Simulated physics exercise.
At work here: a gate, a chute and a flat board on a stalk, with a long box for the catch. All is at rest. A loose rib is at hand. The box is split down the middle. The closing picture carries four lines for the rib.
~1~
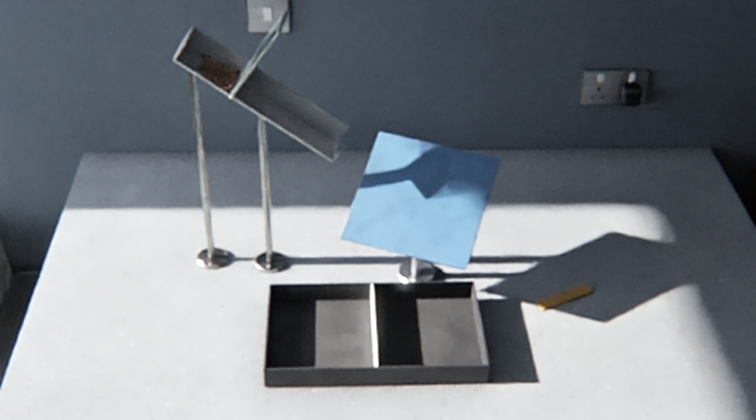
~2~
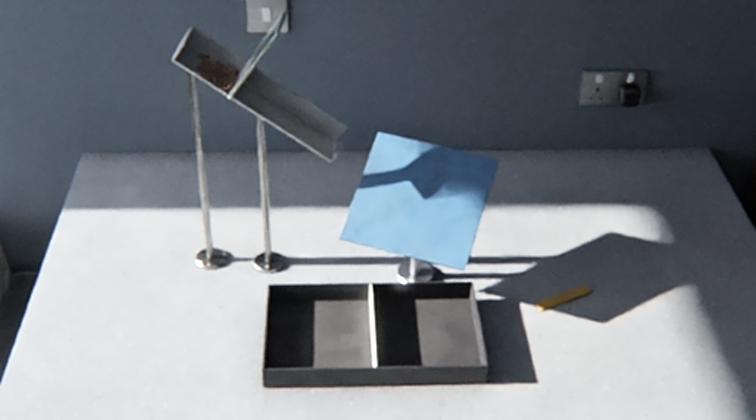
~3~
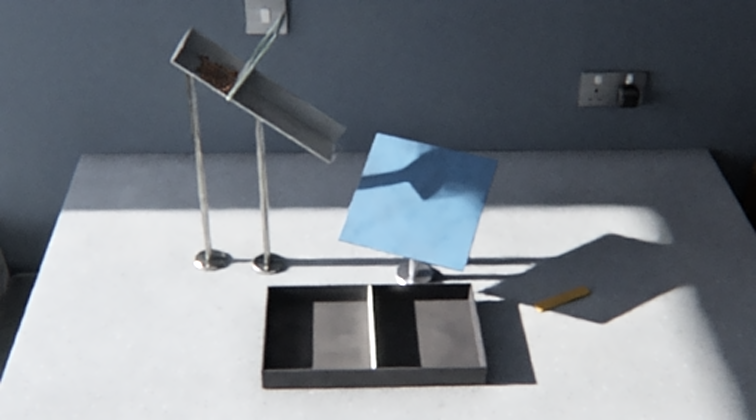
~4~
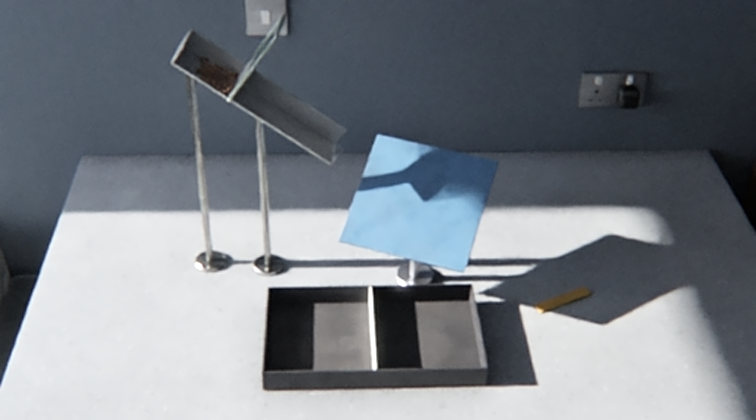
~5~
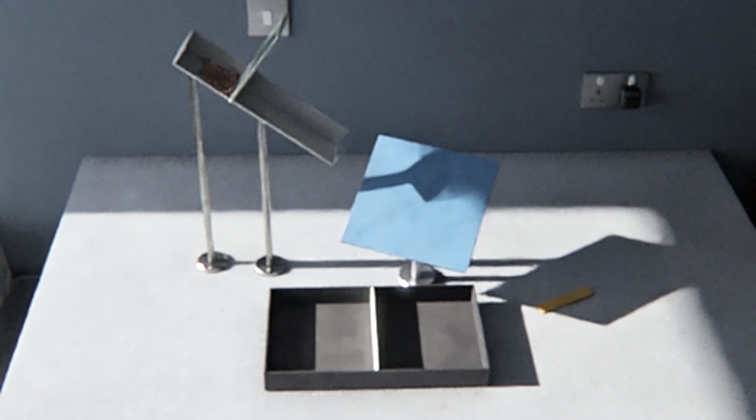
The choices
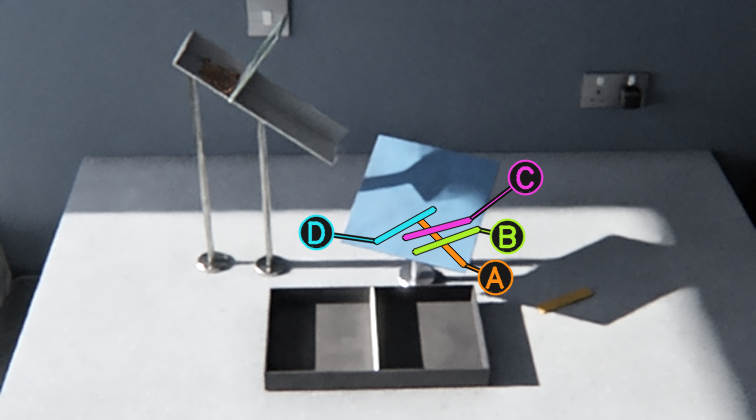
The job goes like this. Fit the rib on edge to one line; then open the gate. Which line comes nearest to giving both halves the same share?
Best: C.
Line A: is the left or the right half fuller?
More lands on the right.
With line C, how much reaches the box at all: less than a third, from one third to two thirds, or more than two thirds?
Line C gives more than two thirds.
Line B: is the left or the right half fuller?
More lands on the right.
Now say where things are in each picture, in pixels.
Load behind the gate near (224, 74), cereal balls; lip of the chute near (334, 151), sloping gently, in the first picture.
Middle of the board near (420, 198), tilted fairly steeply; middle of its low edge near (400, 254); of its high edge near (438, 145), in the second picture.
Front corners of the box near (262, 371) and (486, 367); front end of its middle wall near (375, 369); gate still shut near (248, 68), in the third picture.
Middle of the load near (222, 77); lip near (333, 154), in the fourth picture.
Middle of the load near (224, 78); lip near (334, 155), in the fifth picture.
On the marked copy, line A from (420, 220) to (463, 264); line B from (477, 229) to (415, 251); line C from (468, 220) to (405, 237); line D from (433, 209) to (376, 241).
If A is chosen, of what is caught, close to a quarter in the left half, the bulk in the right.
If B is chosen, of what is caught, close to a quarter in the left half, the bulk in the right.
If C is chosen, of what is caught, close to two thirds in the left half, close to a third in the right.
If D is chosen, of what is caught, the bulk in the left half, a small share in the right.
